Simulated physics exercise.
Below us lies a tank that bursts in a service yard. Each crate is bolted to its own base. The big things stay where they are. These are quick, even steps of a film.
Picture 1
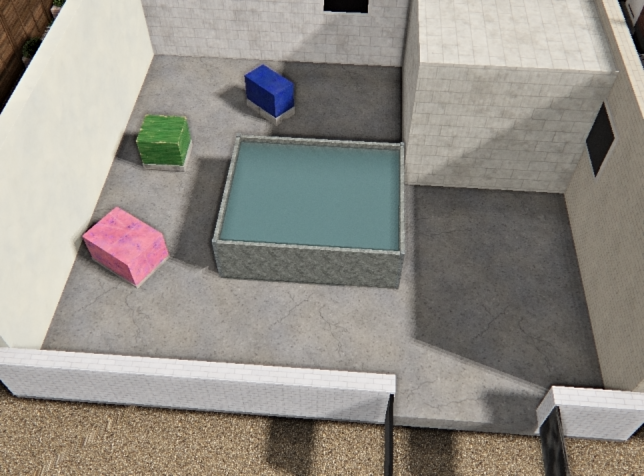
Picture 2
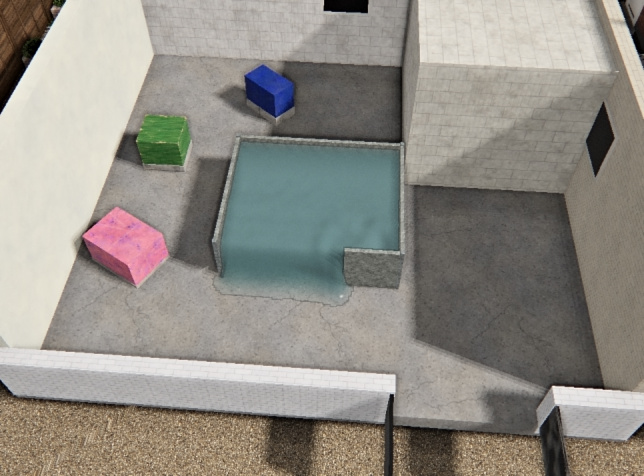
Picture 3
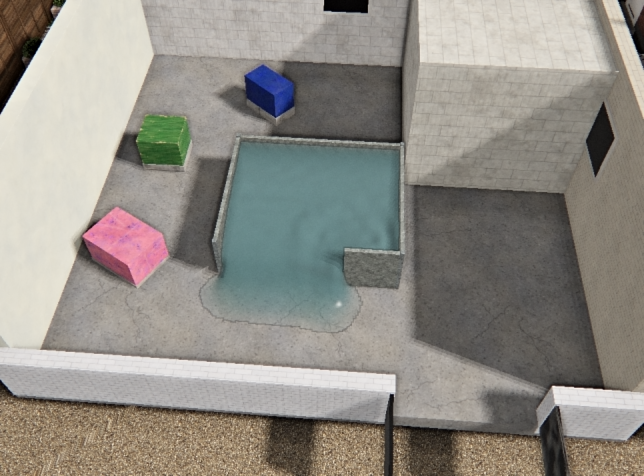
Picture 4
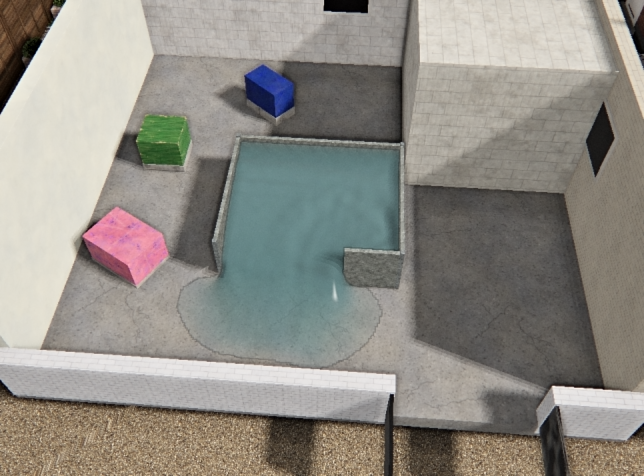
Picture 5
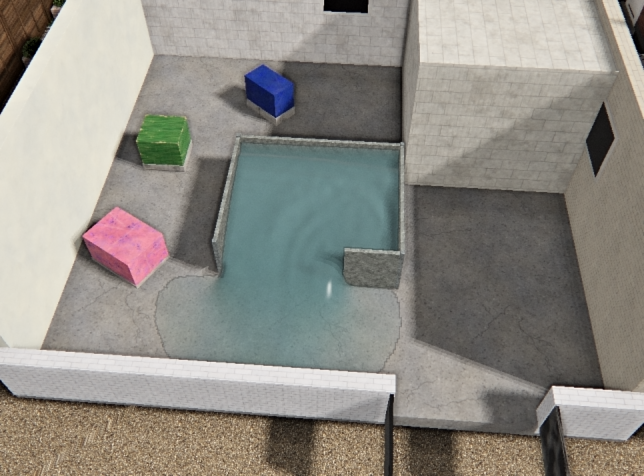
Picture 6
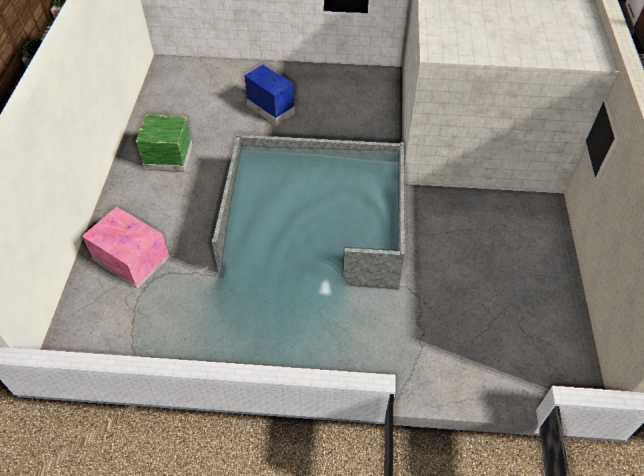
A grey stone tank full of blue-green water stands in the middle of a walled, paved service yard, seen from high above by a still camera. To its left sit a blue, a green and a pink block, with a pale block structure at the upper right. Most of the tank's near side gives way, and water pours through the gap, spreading across the paving to the low white front wall and widening sideways.
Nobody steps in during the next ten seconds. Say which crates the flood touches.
The pink crate gets wet; the blue crate stays dry; the green crate gets wet.
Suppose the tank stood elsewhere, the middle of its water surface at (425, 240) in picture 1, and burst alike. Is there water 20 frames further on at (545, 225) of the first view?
Answer: Clear.
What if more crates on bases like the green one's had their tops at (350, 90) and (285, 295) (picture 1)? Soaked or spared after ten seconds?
As listed: Is safe, takes water.
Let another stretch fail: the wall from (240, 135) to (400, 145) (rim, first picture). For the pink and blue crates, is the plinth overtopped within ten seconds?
Then: The pink one takes water, the blue one takes water.
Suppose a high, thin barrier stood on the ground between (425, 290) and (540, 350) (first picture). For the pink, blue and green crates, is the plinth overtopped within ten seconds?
In short: The pink one is wetted, the blue one is safe, the green one ends up wet.
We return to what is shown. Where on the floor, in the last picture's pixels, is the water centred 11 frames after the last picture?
Near (275, 290).
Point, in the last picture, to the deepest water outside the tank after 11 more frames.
Roughly at (45, 374).
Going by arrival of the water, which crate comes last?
Last comes the blue crate.
A moment on, water covers 20 % of the floor; the pink crate water round its plinth, the blue crate not reached, the green crate not reached.
Next, water covers 30 % of the floor; the pink crate water round its plinth, the blue crate not reached, the green crate not reached.
Then, water covers 55 % of the floor; the pink crate water round its plinth, the blue crate not reached, the green crate water round its plinth.
Later, water covers 85 % of the floor; the pink crate water round its plinth, the blue crate water round its plinth, the green crate water round its plinth.
In the end, water covers 100 % of the floor; the pink crate was topped, the blue crate stayed above the water, the green crate was topped.
